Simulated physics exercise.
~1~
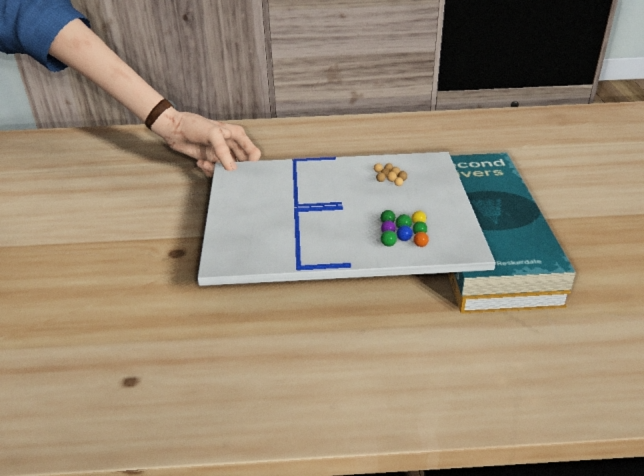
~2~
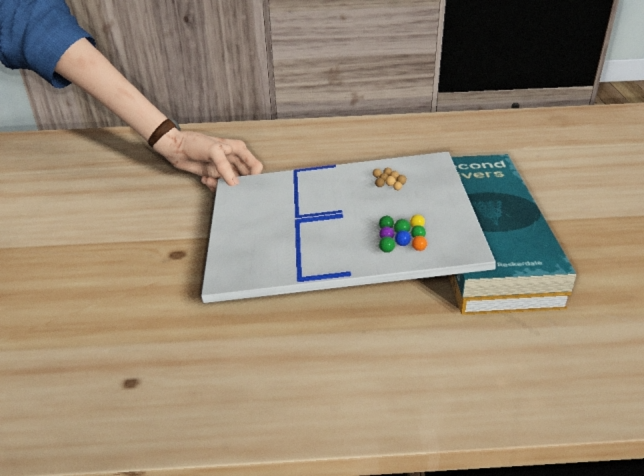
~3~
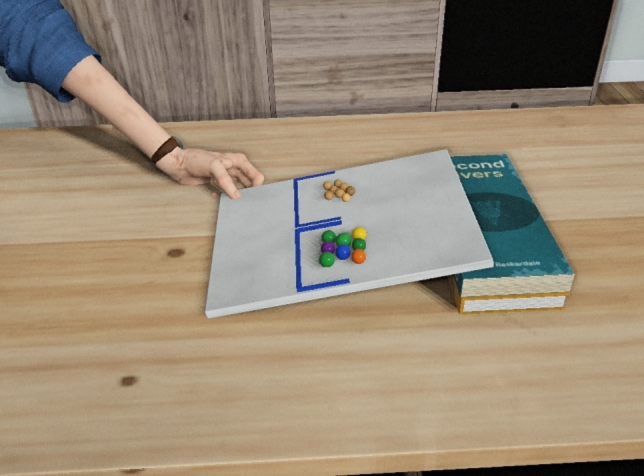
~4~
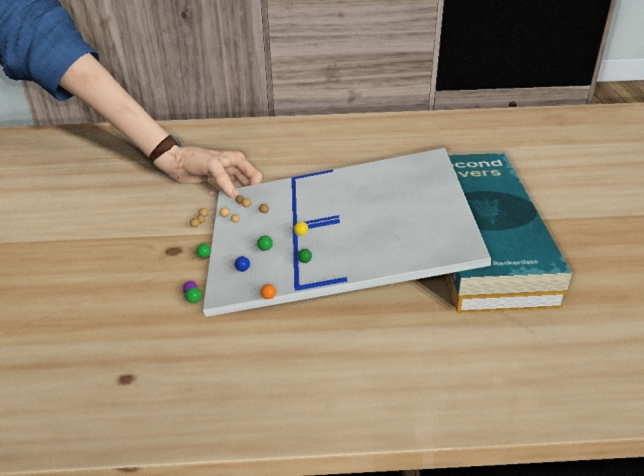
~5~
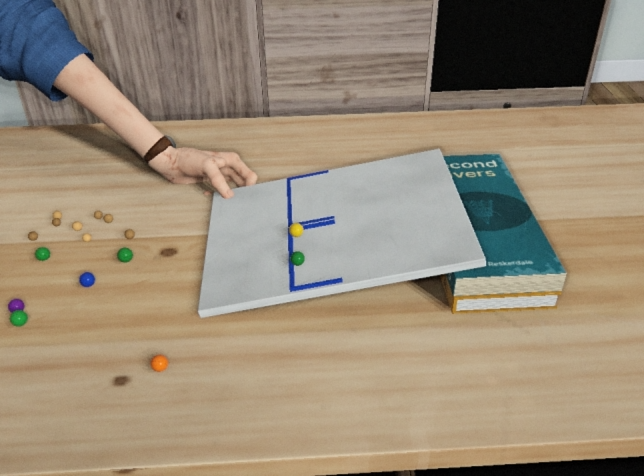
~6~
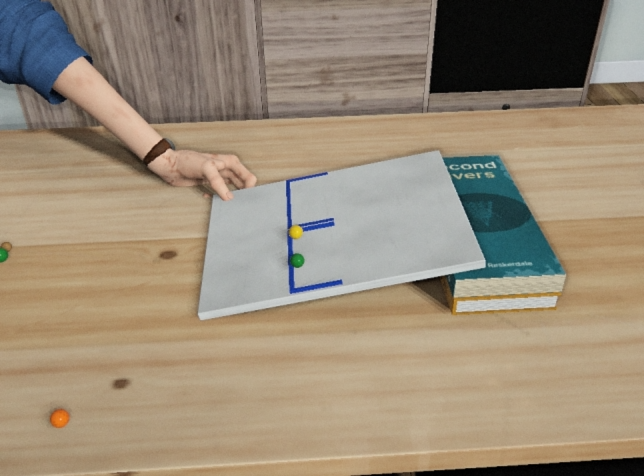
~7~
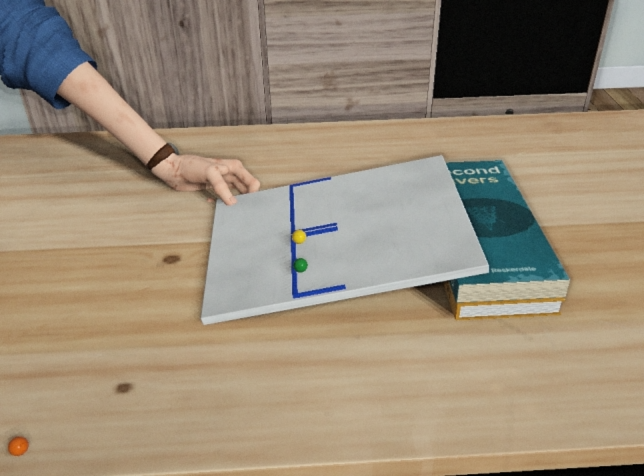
A pale board, its right end propped on a teal book, carries colourful balls nearer the viewer and a small heap of tan beads farther back, with blue strips to their left. A hand at the left end lowers it until it slopes down toward the left. Both groups slide leftward, reach the strips and spread out beyond them. The tan beads and most of the coloured balls roll off onto the wooden table and away to the left. At the end, a yellow and a green ball remain by the strips, while an orange one sits far off at lower left.
